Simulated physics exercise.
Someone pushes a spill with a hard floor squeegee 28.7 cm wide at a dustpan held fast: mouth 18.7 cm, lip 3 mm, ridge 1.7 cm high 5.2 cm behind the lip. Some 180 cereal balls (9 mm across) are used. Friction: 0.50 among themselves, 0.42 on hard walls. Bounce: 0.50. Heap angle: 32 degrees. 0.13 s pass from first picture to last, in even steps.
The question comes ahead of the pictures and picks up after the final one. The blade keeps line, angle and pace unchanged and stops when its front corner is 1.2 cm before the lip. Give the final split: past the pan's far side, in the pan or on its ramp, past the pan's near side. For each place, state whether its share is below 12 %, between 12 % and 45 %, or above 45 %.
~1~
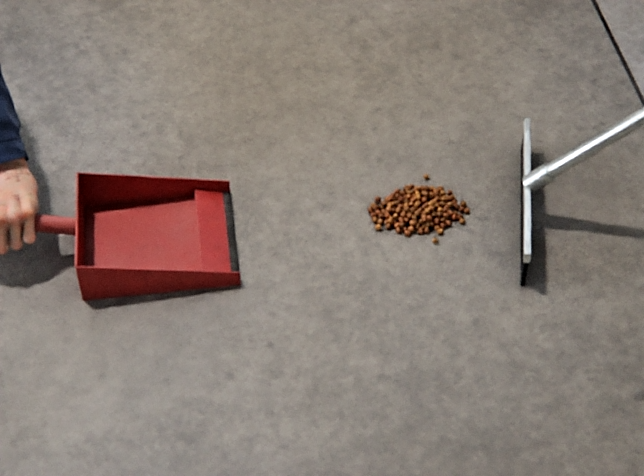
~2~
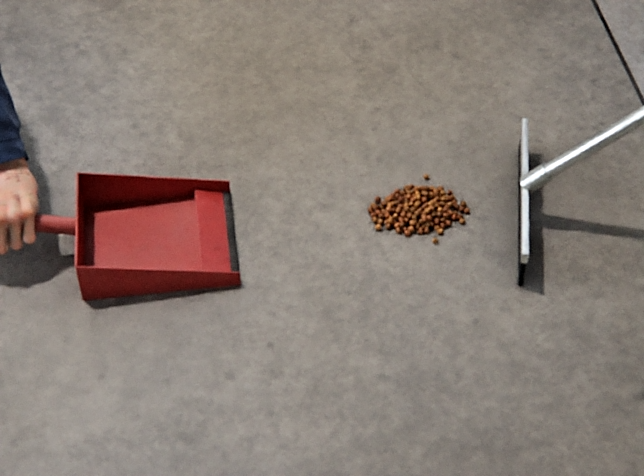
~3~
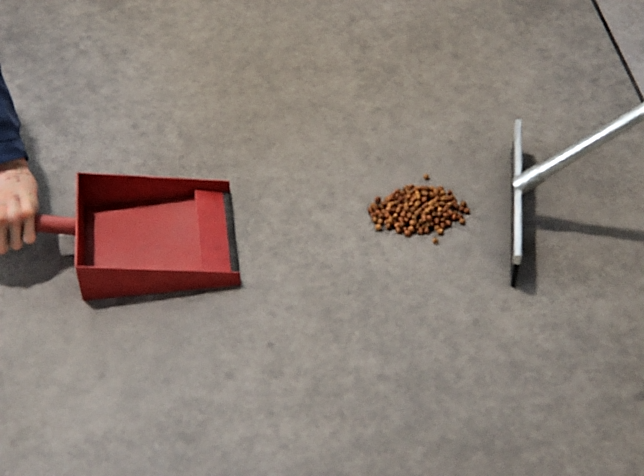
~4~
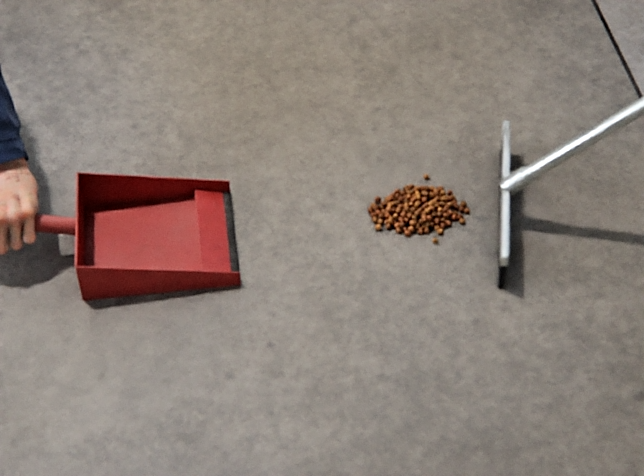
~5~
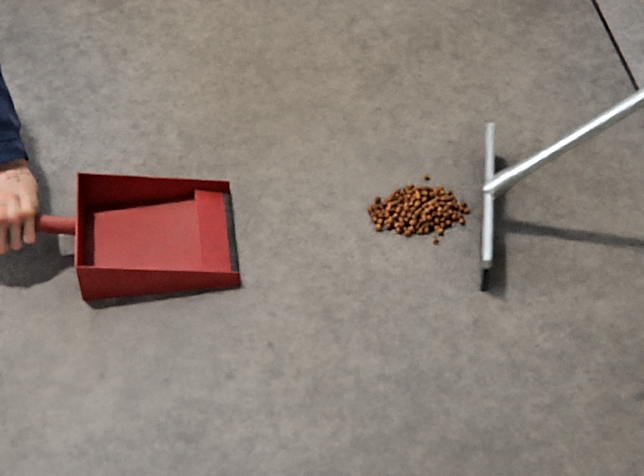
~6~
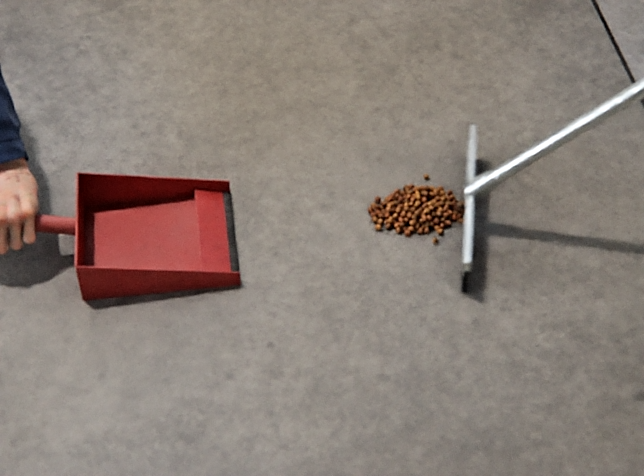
Far side: Between 12 % and 45 %; pan: Between 12 % and 45 %; near side: Below 12 %.
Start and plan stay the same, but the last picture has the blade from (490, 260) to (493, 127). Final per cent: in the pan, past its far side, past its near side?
Final per cent - pan 10, far 25, near 0.
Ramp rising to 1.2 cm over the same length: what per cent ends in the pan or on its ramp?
I'd put it near 30 per cent, ramp counted.
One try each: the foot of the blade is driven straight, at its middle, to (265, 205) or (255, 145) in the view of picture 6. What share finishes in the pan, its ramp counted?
About 25 and 10 per cent.
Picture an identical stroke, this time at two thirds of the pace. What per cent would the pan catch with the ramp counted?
About 10 per cent.
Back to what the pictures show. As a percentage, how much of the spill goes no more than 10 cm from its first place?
I'd say about 0 per cent.
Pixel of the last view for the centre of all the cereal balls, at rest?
Near (231, 215).
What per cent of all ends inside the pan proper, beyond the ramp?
Estimate: Close to 10 per cent of the total.
Then, 0.14 s after the last picture, middle of the blade 18 cm from the lip; 0 % over the lip, far side 10 %, near side 0 %.
Then, 0.23 s after the last picture, middle of the blade 8 cm from the lip; 0 % over the lip, far side 20 %, near side 5 %.
Then, 0.46 s after the last picture, middle of the blade 5 cm from the lip; 35 % over the lip, far side 25 %, near side 5 %.
In the end, far side 25 %, pan 30 %, near side 5 %, in front of the lip or behind the blade 40 %.
